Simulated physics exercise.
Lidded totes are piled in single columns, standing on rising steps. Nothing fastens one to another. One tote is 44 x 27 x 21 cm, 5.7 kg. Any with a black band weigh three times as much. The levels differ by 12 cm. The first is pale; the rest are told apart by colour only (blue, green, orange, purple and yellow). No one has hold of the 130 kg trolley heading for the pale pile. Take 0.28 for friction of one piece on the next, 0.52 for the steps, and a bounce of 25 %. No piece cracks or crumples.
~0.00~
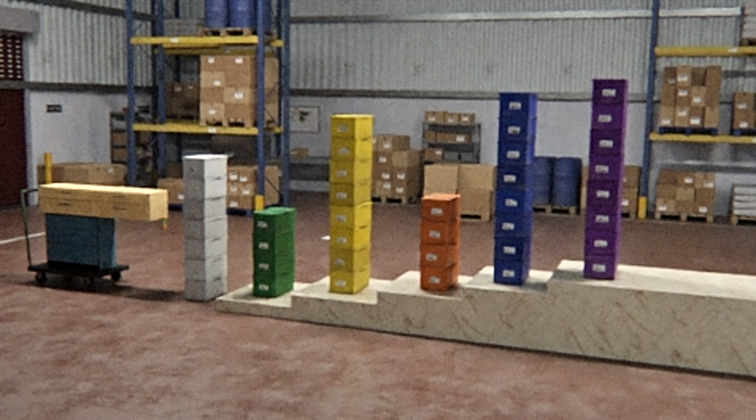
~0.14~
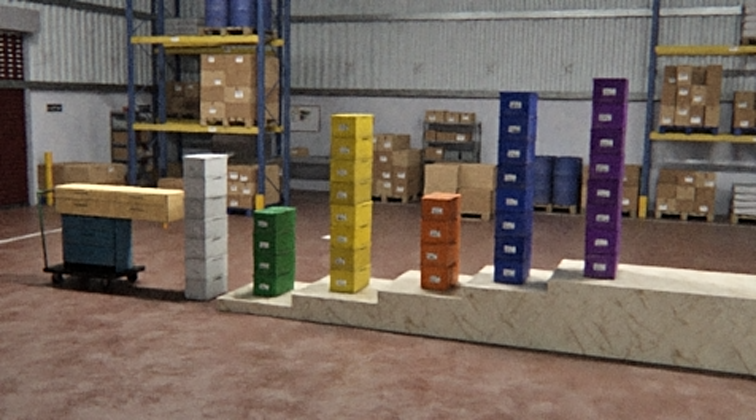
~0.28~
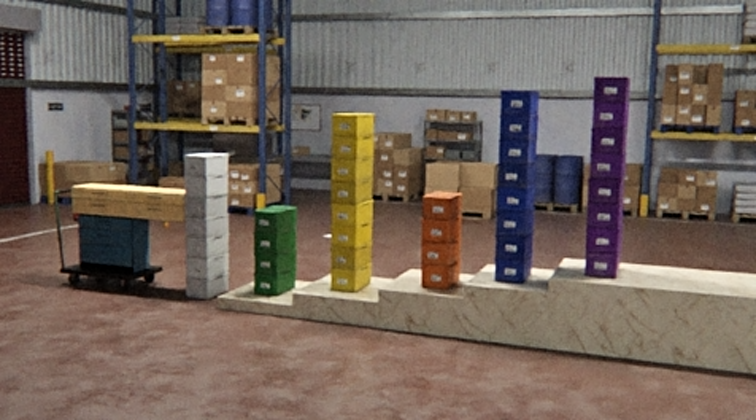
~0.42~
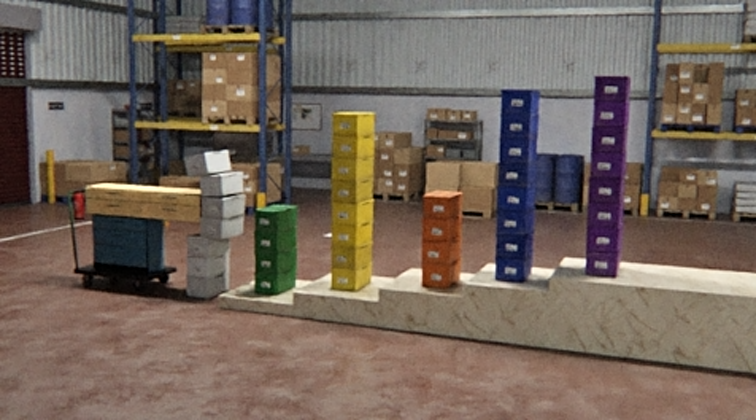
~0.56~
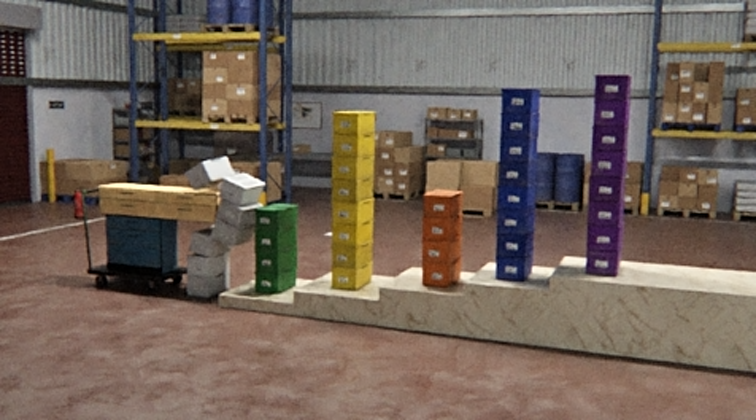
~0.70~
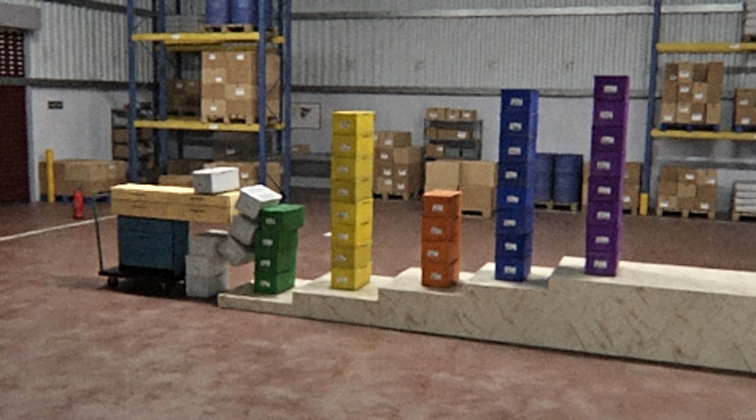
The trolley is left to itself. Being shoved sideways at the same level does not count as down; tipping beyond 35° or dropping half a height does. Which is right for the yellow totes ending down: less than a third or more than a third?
It comes to less than a third.
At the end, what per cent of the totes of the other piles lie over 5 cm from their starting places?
Shifted: 10 per cent.
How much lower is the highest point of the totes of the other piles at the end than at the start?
Roughly 0 cm.
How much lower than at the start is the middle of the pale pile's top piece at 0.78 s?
About 20 cm.
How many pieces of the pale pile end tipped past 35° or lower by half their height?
4 pale pieces.
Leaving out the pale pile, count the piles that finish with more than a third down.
The count is 1.
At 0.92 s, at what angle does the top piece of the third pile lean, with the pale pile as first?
Roughly 0° from upright.
After 0.78 s, 4 of the pale pile down; none of the 8 yellow totes down (0 of 32 in all colours); top yellow tote unmoved; top green tote 19 cm from its place.
After 0.92 s, 4 of the pale pile down; none of the 8 yellow totes down (0 of 32 in all colours); top yellow tote unmoved; top green tote 15° from how it stood.
After 1.10 s, 4 of the pale pile down; none of the 8 yellow totes down (2 of 32 in all colours); top yellow tote unmoved; top green tote 35° from how it stood, 17 cm lower.
After 1.44 s, 4 of the pale pile down; none of the 8 yellow totes down (3 of 32 in all colours); top yellow tote unmoved; top green tote 13° from how it stood, 19 cm lower.
In the end (2.3 s), 4 of the pale pile down; none of the 8 yellow totes down (3 of 32 in all colours); top yellow tote unmoved; top green tote 29° from how it stood, 21 cm lower. That is 0 per cent. From the last view, middles, top yellow tote near (355, 124), top green tote near (326, 242).
